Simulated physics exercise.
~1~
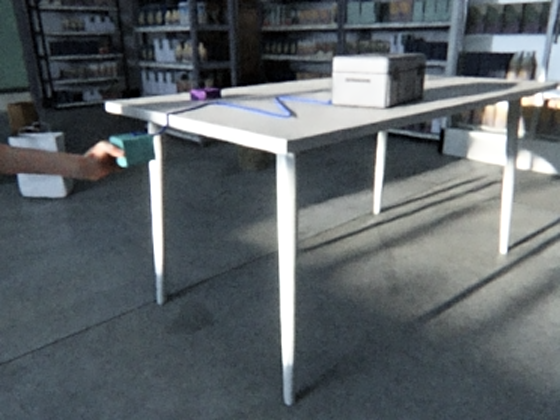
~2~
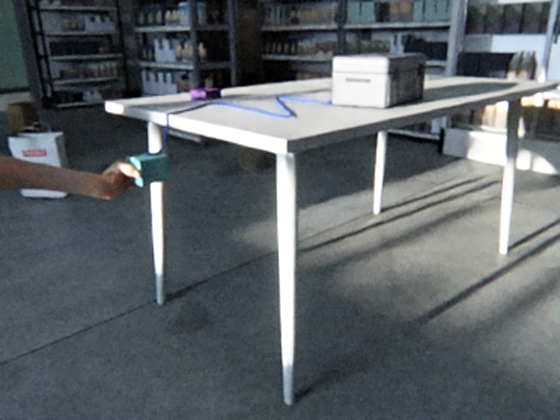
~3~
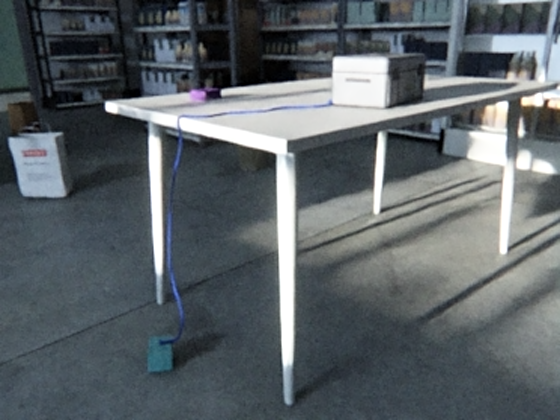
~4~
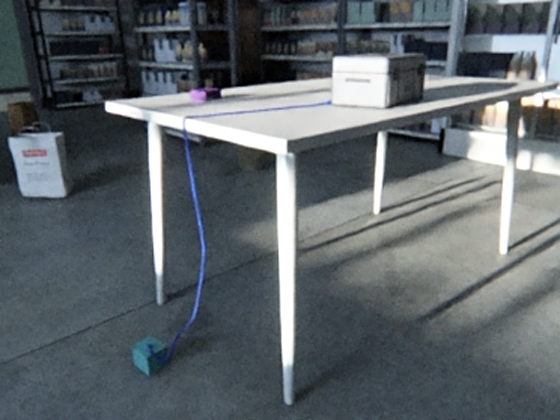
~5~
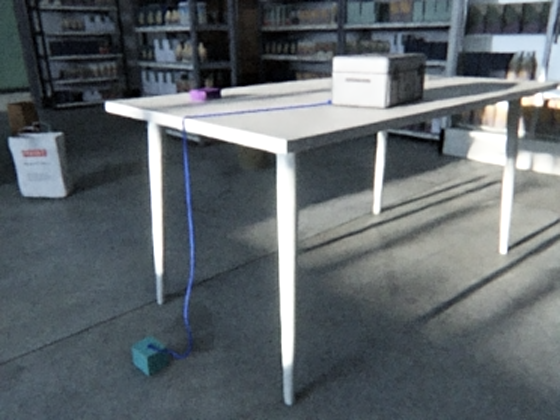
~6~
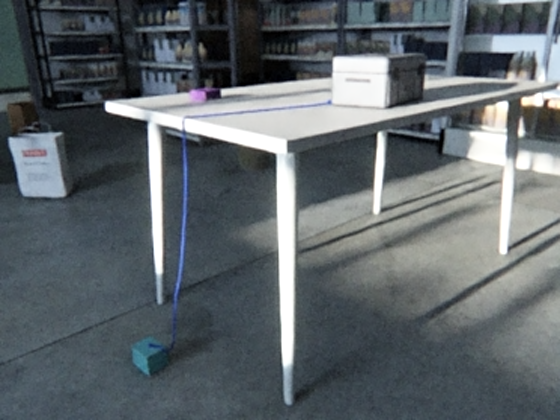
In a dim room with a concrete floor and stocked shelves along the back, a pale table is seen from a fixed view slightly above its top. A grey toolbox and a small purple box sit on the table, and a blue string runs from the toolbox across the top to a turquoise block held off the left end. The hand lowers the block a little, then lets go and withdraws to the left. The block drops to the floor, pulling the string straighter, and shifts slightly left. The string sways briefly, and the block rests below while both boxes stay put.
